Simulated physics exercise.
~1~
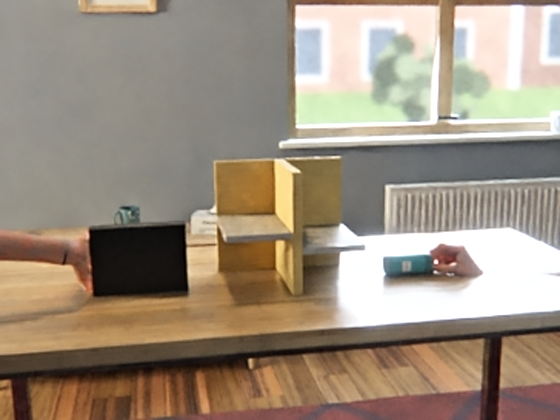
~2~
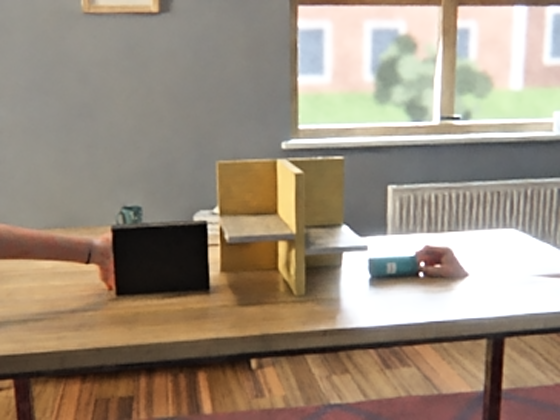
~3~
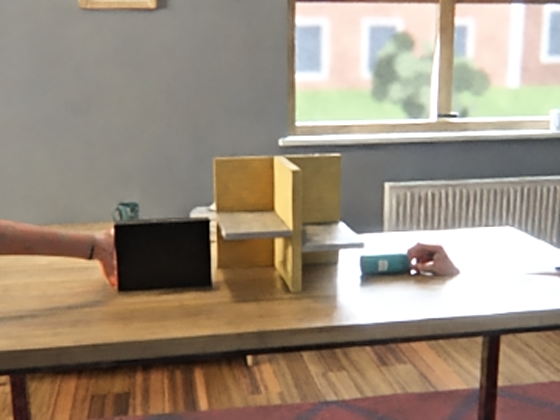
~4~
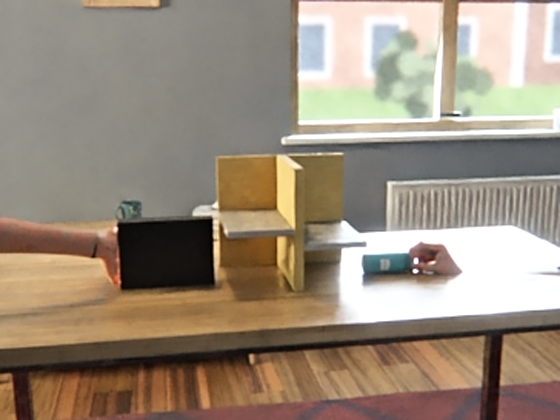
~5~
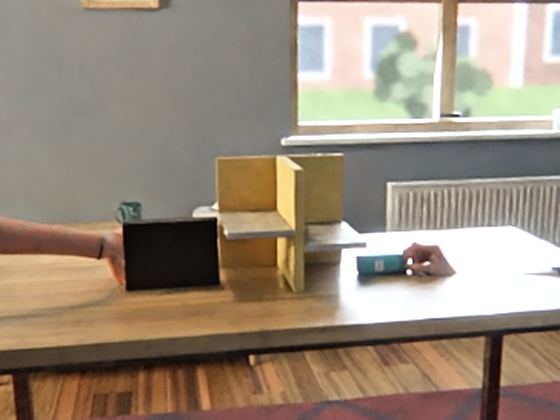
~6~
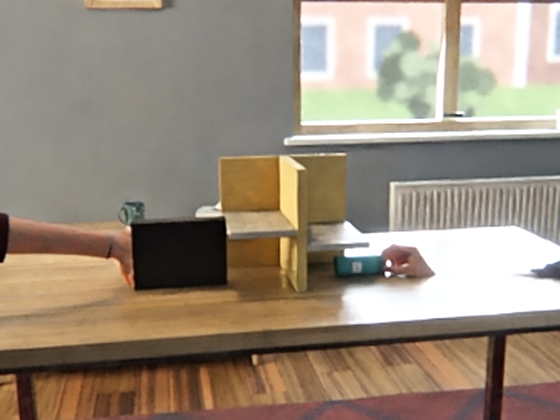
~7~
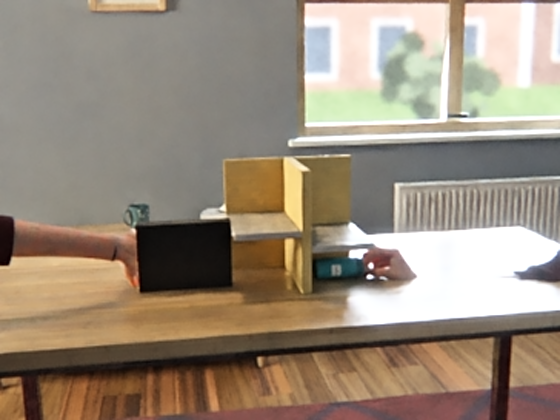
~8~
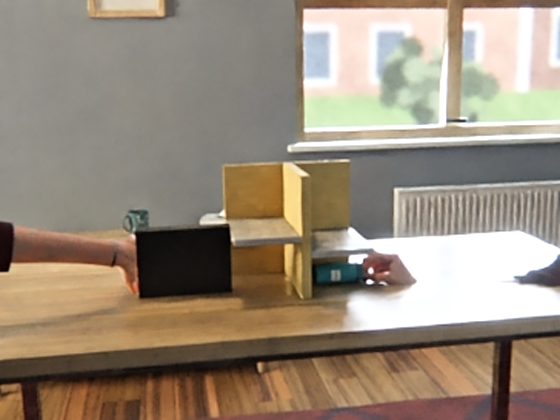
Two hands slide a black book against a shelf and a turquoise shaker under it.
